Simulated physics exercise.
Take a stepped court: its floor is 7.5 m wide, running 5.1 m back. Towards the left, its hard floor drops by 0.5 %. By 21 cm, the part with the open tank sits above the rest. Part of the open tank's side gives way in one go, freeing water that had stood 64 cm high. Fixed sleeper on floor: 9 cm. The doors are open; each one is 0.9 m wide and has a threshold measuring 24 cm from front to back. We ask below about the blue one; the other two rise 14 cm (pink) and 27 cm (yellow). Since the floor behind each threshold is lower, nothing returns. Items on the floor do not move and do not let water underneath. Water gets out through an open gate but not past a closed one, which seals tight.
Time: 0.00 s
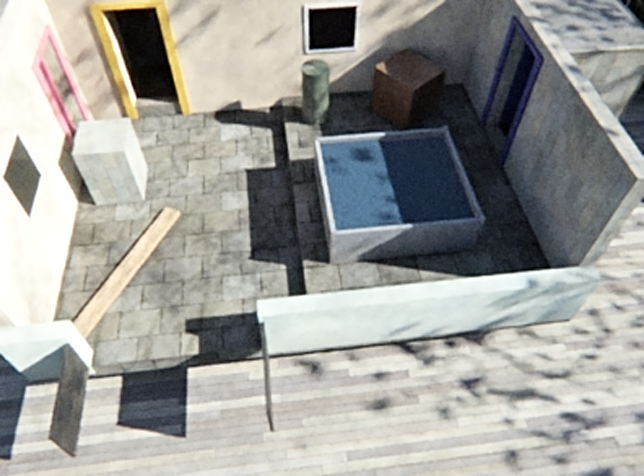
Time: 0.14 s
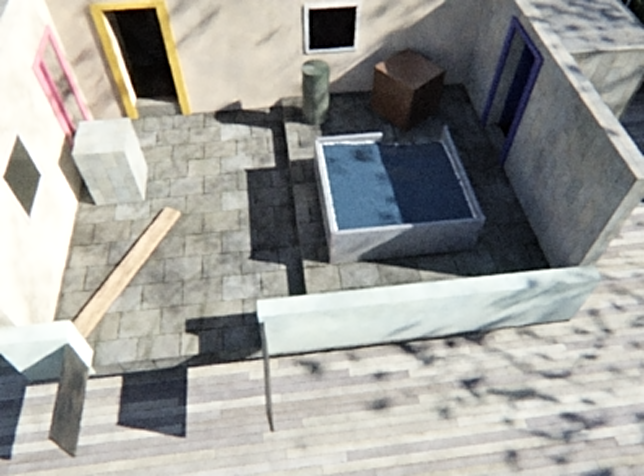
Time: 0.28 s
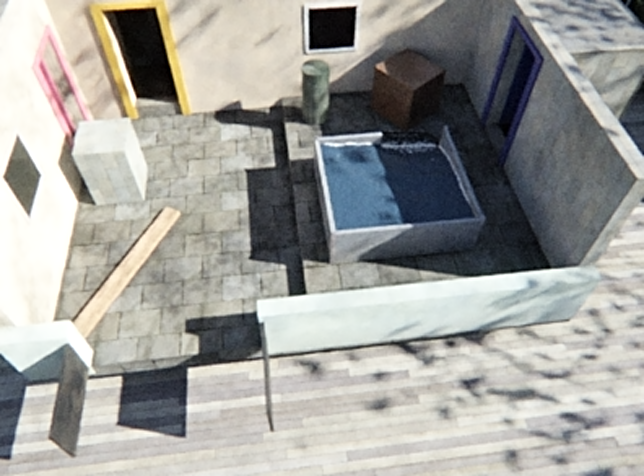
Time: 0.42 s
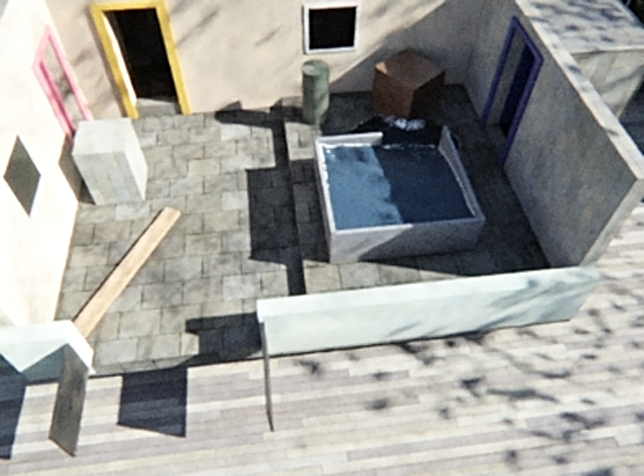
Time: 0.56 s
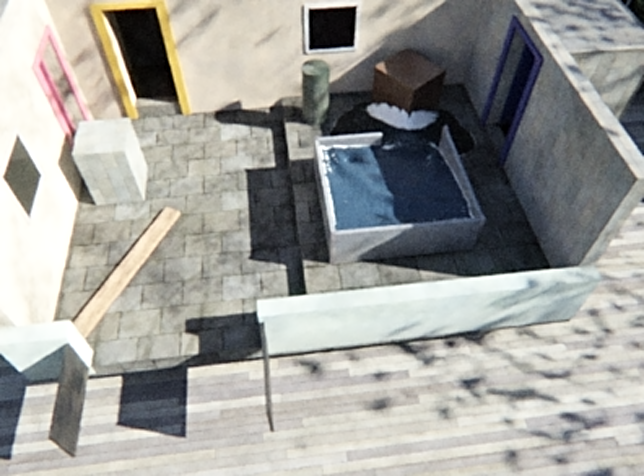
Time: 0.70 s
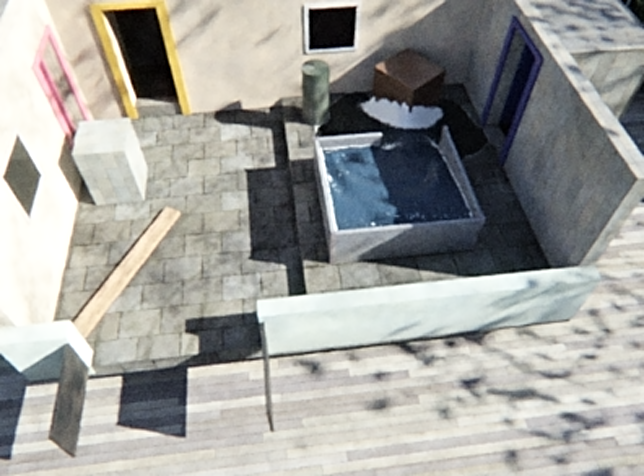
At first, an open tank of still blue water sits on the raised right part of a walled stone court. Part of its far side gives way, and water pours through the gap onto the floor behind. The dark, foamy puddle spreads around the brown box while the tank's surface ripples.
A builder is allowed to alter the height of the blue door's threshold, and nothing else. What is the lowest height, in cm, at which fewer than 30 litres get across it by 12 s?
16 cm.
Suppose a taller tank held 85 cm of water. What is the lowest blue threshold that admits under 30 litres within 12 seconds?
24 cm.
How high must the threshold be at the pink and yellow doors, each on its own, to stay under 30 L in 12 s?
Some 8.5 cm for pink, some 5.5 cm for yellow.
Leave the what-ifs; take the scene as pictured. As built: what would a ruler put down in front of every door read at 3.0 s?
Pink door 3 cm, yellow door 3 cm, blue door 13 cm.
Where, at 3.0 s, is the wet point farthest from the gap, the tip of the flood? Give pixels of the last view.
The farthest wet point is roughly at (95, 122) in the last view.
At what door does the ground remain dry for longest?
It would be the pink one.
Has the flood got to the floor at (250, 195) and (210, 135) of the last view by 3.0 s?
Well, the first is soaked and the second soaked.
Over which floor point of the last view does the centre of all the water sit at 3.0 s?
Around (377, 159).
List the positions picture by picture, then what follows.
The first frame shows the open tank at (394, 180) is whole and still, 64 cm deep; the blue door at (507, 100) is dry.
In the second frame, the gap is on the far side, the front 0.3 m out at a hidden place; the back of the open tank holds 64 cm.
In the third frame, water pours out on the far side and has run 0.8 m, to a hidden place; about 10 cm deep outside, 64 cm at the back.
In the fourth frame, the front is at (378, 118), 1.3 m from the gap on the far side; 1.7 m2 of floor is wet, 64 cm left at the back.
In the fifth frame, water pours out on the far side and has run 1.7 m, to (365, 105); about 6 cm deep outside, 62 cm at the back.
In the sixth frame, the front is at (352, 93), 2.1 m from the gap on the far side; 3.3 m2 of floor is wet, 56 cm left at the back; the blue door at (507, 100), 1.7 m from the gap, is still 0.6 m from the nearest water.
After 1.4 s water covers 15 % of the floor, deepest (46 cm) near (404, 131); 8 cm at the blue door, 0 litres in over its 11 cm threshold.
After 3.0 s water covers 55 % of the floor, deepest (40 cm) near (409, 94); 13 cm at the blue door, 20 litres in over its 11 cm threshold.
After 12.0 s water covers 95 % of the floor, deepest (10 cm) near (46, 355); 7 cm at the blue door, 99 litres in over its 11 cm threshold.
At the blue door as built, the water arrived by 0.9 s and peaked near 19 cm at 4.6 s.
Run again over the same 12 s with other heights there, 52 litres in over 14 cm, 15 litres over 19 cm. The limit of 30 litres is kept from about 16 cm up.
